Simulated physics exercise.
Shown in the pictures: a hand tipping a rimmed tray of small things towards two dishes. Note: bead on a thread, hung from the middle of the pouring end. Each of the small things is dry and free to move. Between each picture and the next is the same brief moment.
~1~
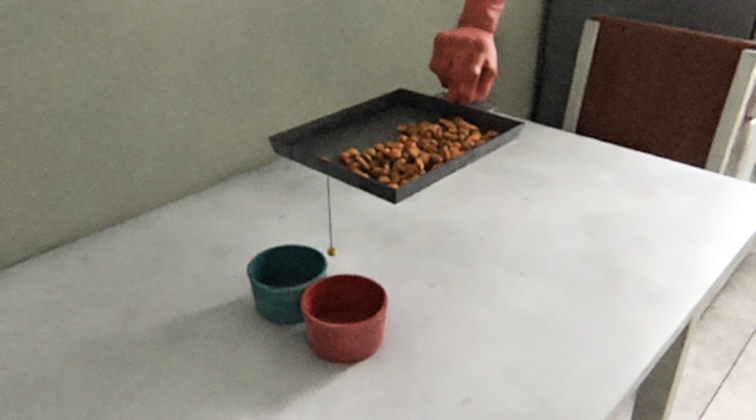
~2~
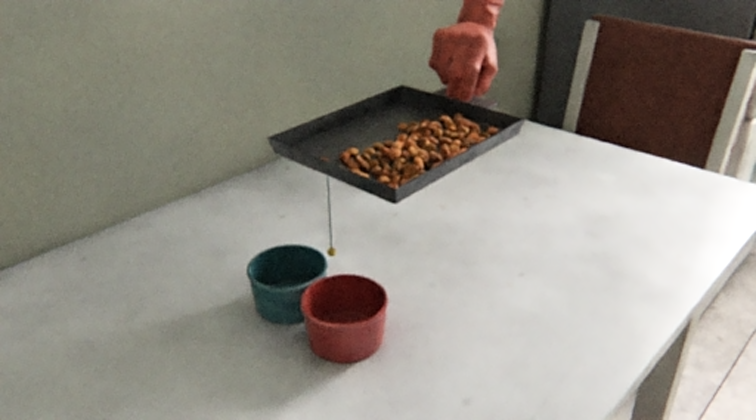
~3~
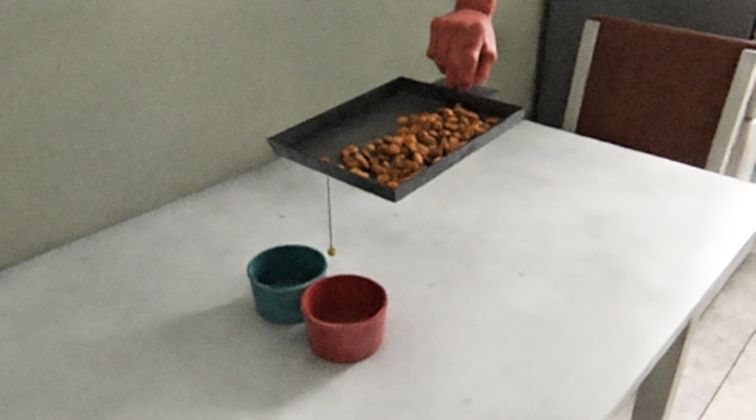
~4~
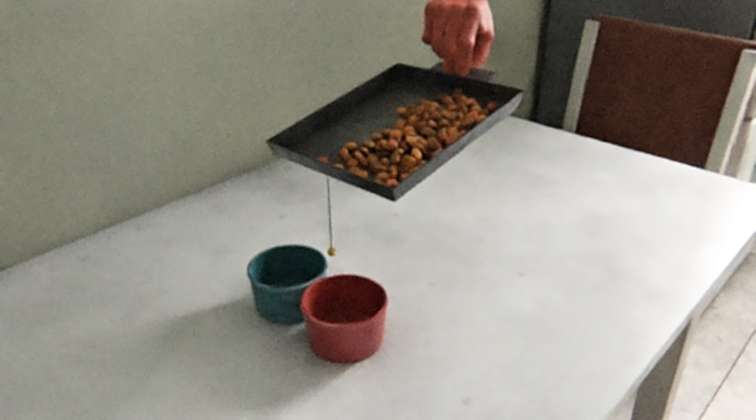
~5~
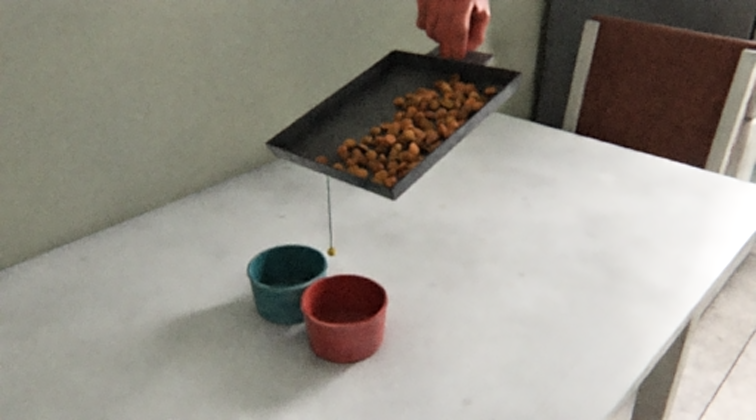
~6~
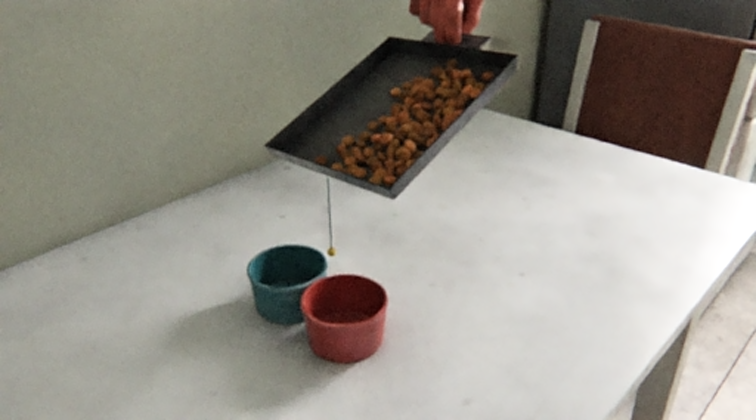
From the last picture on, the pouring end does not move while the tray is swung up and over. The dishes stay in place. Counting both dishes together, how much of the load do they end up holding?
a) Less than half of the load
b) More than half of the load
Answer: B.
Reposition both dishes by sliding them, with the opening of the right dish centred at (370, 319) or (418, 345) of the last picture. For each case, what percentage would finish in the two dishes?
40 per cent the first time, 10 per cent the second time.
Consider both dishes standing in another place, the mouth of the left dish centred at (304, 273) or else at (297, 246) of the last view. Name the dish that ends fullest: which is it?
Trial one goes to the one to the left, trial two to the one to the left.
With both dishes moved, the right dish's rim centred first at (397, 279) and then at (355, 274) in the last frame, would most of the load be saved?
The dishes end up with the lesser share in the first try and the lesser share in the second.
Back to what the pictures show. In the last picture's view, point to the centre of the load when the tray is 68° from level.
The middle of the pieces shows up near (329, 157).
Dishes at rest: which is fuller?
It is the dish on the left.
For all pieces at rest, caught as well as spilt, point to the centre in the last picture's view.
Roughly at pixel (286, 301).
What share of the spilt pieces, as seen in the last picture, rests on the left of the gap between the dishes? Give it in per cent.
Roughly 100 in a hundred.
Soon after the last picture, tray tipped steeply; nearly all on the tray; a small part in the air.
A little later, tray tipped past a quarter turn; about a quarter on the tray; a small part in the right dish; about a third in the left dish; about a quarter outside both; about a quarter in the air.
Later still, tray tipped past a quarter turn; a small part in the right dish; about half in the left dish; about a quarter outside both.
At rest, tray tipped past a quarter turn; a small part in the right dish; about half in the left dish; about a quarter outside both.
